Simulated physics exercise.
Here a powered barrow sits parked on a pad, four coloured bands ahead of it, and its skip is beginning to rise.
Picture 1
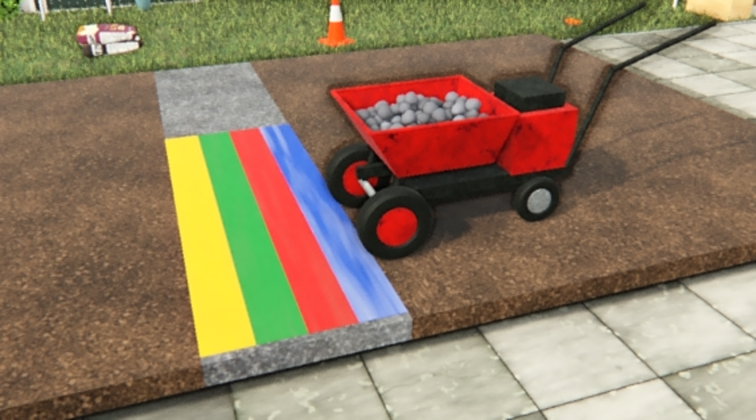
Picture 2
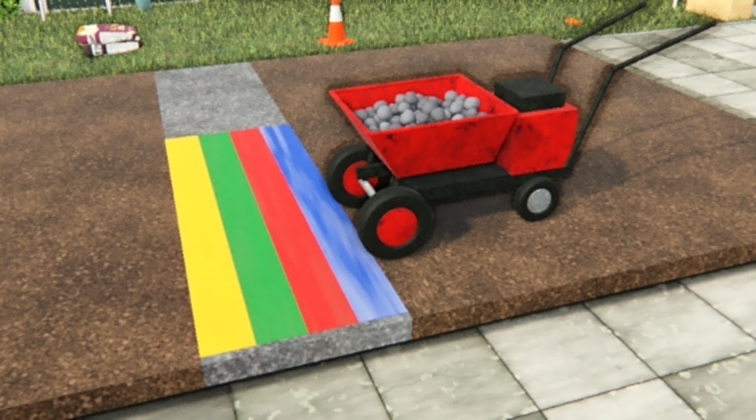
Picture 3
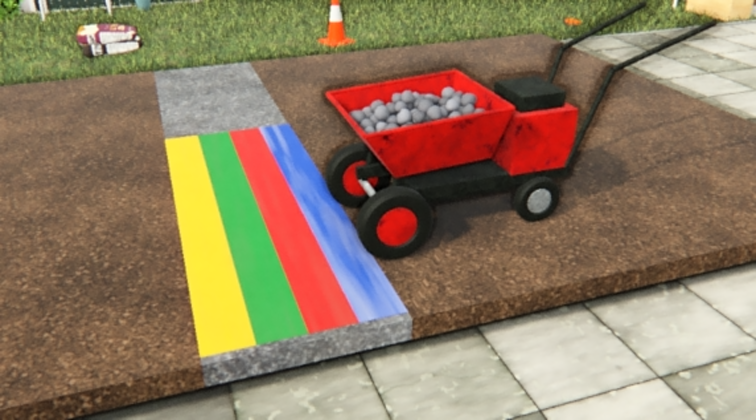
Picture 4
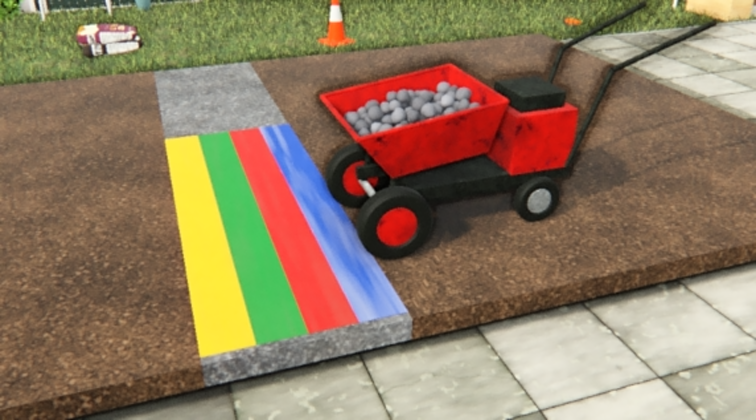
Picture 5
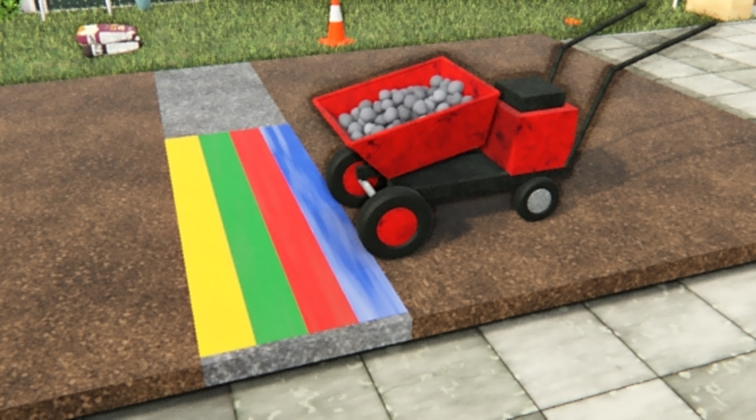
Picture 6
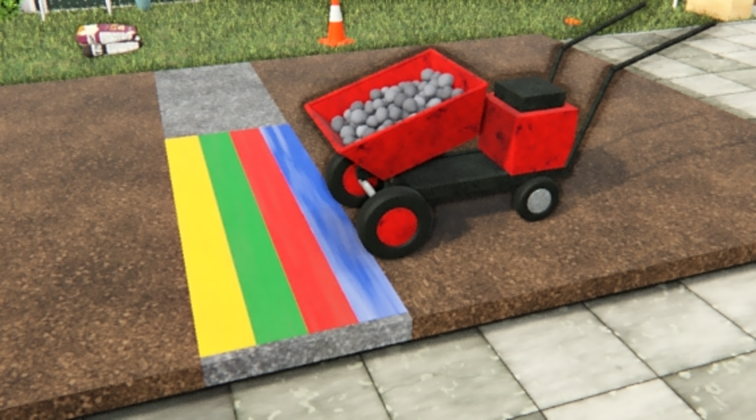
A red skip loaded with round grey cobbles slowly tilts toward the coloured strips.
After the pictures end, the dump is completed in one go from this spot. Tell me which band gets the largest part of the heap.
I would say the green band gets the largest part.
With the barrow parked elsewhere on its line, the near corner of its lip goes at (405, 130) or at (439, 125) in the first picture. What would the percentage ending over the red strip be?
That works out to 30 per cent for the first position and 40 per cent for the second.
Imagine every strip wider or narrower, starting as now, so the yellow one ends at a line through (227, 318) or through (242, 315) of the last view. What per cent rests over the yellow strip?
The first gives around 30 per cent, the second around 30 per cent.
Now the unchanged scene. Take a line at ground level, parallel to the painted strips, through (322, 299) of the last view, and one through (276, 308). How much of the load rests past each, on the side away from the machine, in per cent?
I reckon some 90 per cent and some 60 per cent.
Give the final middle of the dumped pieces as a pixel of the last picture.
The centre ends up roughly at (233, 249).
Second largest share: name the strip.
Second place goes to that yellow strip.
Shortly afterwards, skip tipped steeply; the whole lot in the skip.
Next, skip tipped right over; the bulk in the skip; near a quarter over the green strip; only a few over the yellow strip; only a few falling.
Some moments later, skip tipped right over; near a quarter in the skip; a little over the red strip; near a third over the green strip; near a quarter over the yellow strip; a little off the paint.
In the end, skip tipped right over; a little in the skip; none at all over the blue strip; a little over the red strip; near a third over the green strip; near a quarter over the yellow strip; a little off the paint.
